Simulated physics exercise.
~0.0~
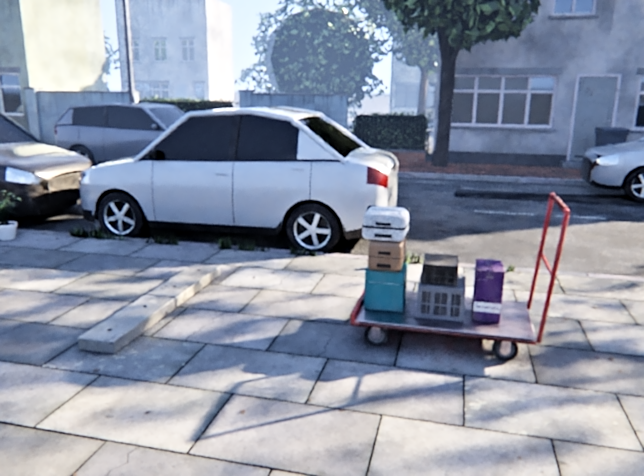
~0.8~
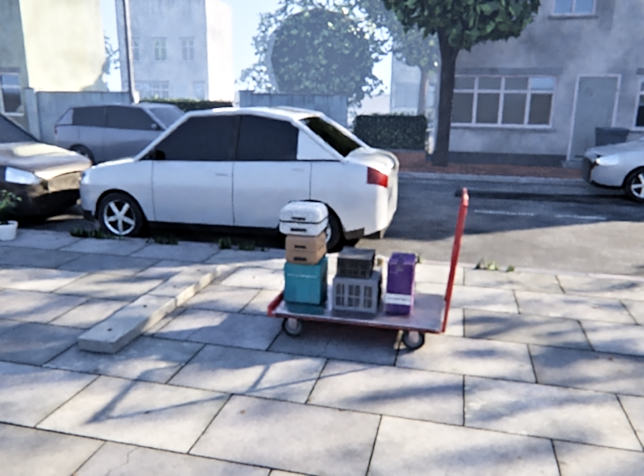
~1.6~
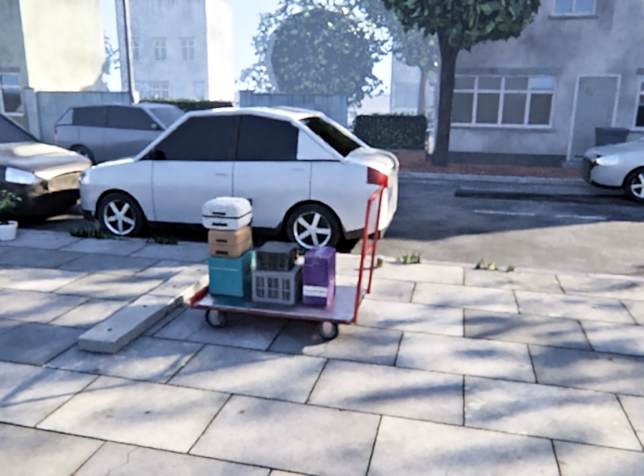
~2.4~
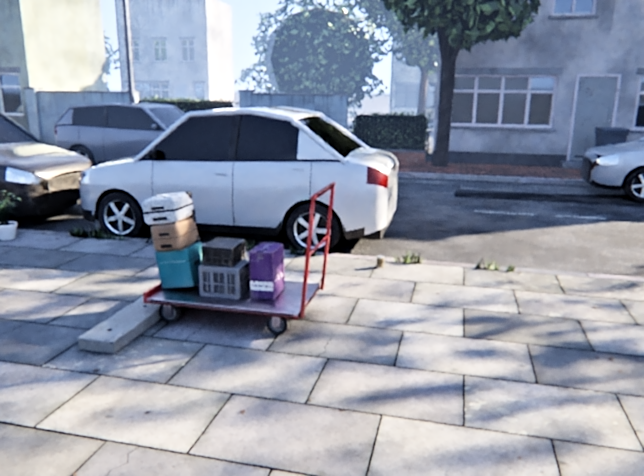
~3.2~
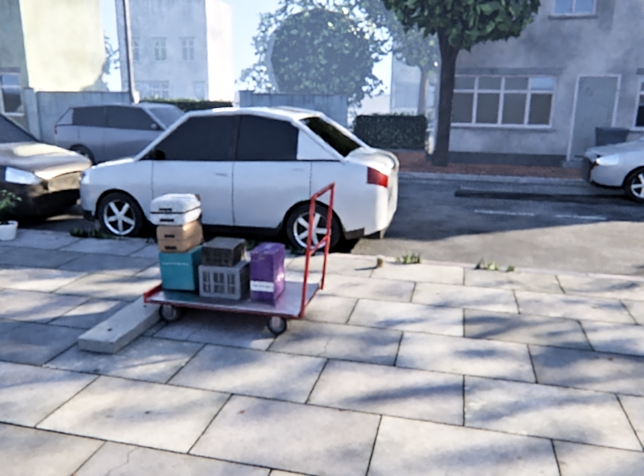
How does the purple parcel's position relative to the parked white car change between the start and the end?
At the start the purple parcel is to the right of the white car, and by the end it has moved left with the cart and stands in front of the rear part of the car.
